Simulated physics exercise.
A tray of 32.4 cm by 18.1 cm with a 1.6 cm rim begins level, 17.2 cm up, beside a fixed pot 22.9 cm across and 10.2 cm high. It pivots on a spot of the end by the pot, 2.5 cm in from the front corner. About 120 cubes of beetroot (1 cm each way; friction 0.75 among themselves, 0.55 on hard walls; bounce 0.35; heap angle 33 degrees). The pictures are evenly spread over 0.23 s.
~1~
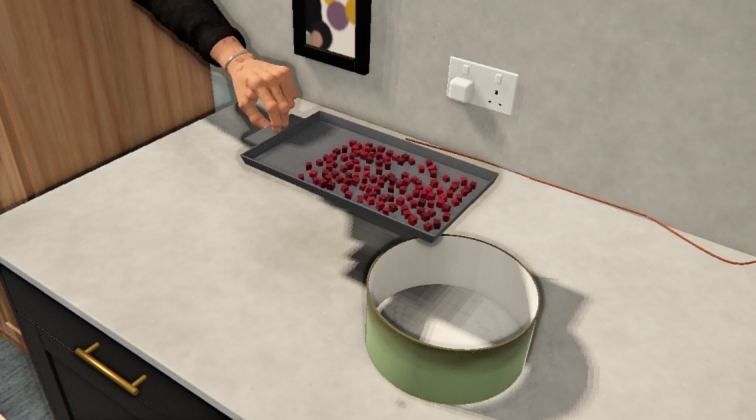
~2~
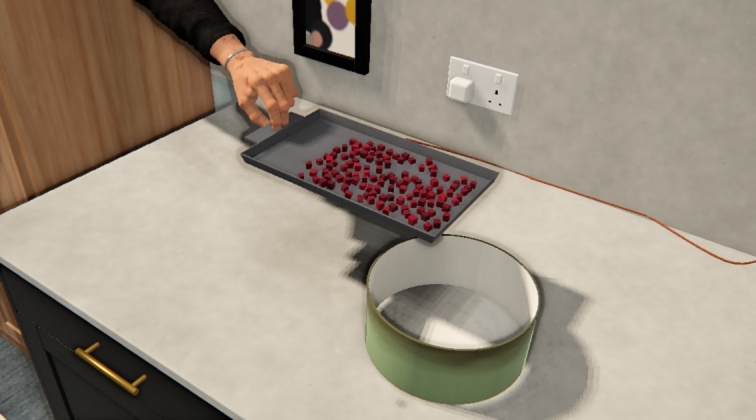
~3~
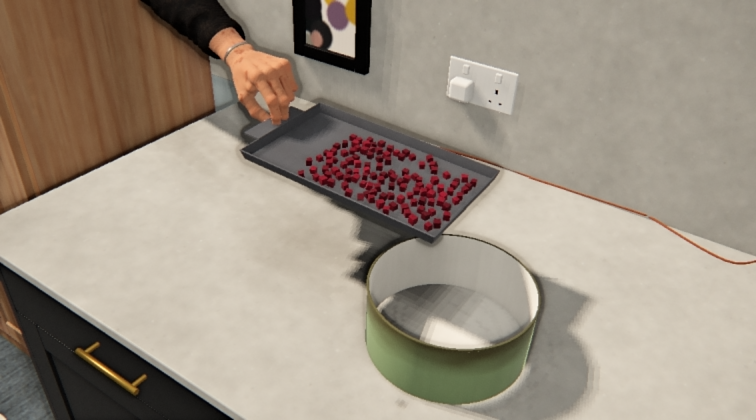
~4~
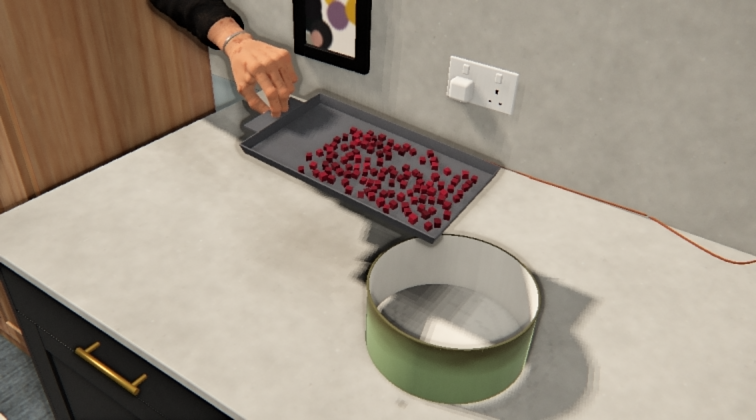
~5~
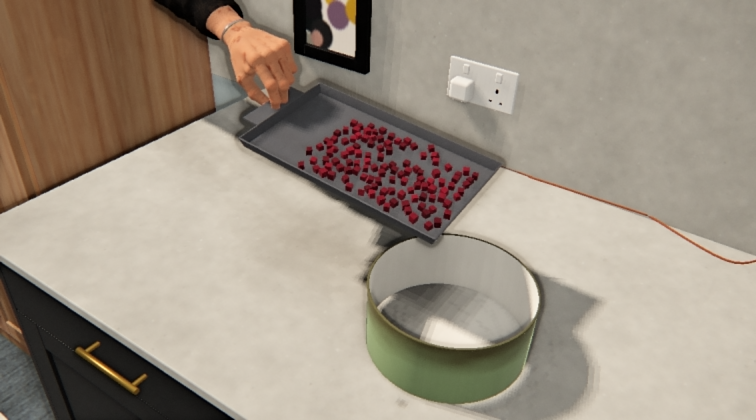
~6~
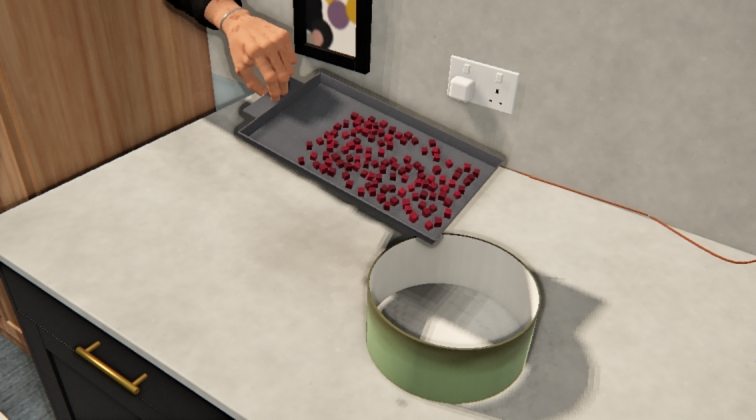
On a pale kitchen worktop, a hand slowly raising the far left end of a grey tray of red pieces beside a green pot.
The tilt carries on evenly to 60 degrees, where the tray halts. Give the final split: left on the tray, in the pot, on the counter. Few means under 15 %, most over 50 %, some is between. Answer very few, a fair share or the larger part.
Left on the tray: The larger part; in the pot: A fair share; on the counter: Very few.
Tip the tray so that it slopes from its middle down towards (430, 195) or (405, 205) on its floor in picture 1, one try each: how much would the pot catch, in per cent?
About 15 and 30 per cent.
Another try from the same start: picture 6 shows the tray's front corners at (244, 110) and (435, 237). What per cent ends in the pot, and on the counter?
Pot 60, counter 0.
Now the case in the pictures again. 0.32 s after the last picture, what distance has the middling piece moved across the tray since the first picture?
Roughly 1 cm.
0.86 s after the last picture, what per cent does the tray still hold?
About 80 per cent.
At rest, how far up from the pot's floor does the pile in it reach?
About 1.0 cm.
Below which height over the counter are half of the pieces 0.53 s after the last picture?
Some 22 cm.
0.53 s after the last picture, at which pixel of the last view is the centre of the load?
Around (402, 188).
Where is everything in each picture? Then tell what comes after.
In the first frame, tray tilt 0 degrees, front corners at (245, 154) and (433, 233); middle of the pieces at (383, 179); pot at (453, 286).
In the second frame, tray tilt 1 degrees, front corners at (245, 153) and (433, 233); middle of the pieces at (383, 178).
In the third frame, tray tilt 2 degrees, front corners at (244, 150) and (433, 234); middle of the pieces at (384, 175).
In the fourth frame, tray tilt 6 degrees, front corners at (244, 144) and (433, 234), lowest corner right front; middle of the pieces at (384, 172).
In the fifth frame, tray tilt 9 degrees, front corners at (243, 138) and (434, 235), lowest corner right front; middle of the pieces at (385, 167).
In the sixth frame, tray tilt 12 degrees, front corners at (243, 132) and (434, 236), lowest corner right front; middle of the pieces at (385, 163); pot at (453, 285).
Then, 0.32 s after the last picture, tilt 35 degrees; the tray holds 100 %, the pot 0 %.
Then, 0.53 s after the last picture, tilt 52 degrees; the tray holds 100 %, the pot 0 %.
Then, 0.86 s after the last picture, tilt 60 degrees; the tray holds 80 %, the pot 15 %.
In the end, tray 70 %, pot 25 %, counter 5 %.
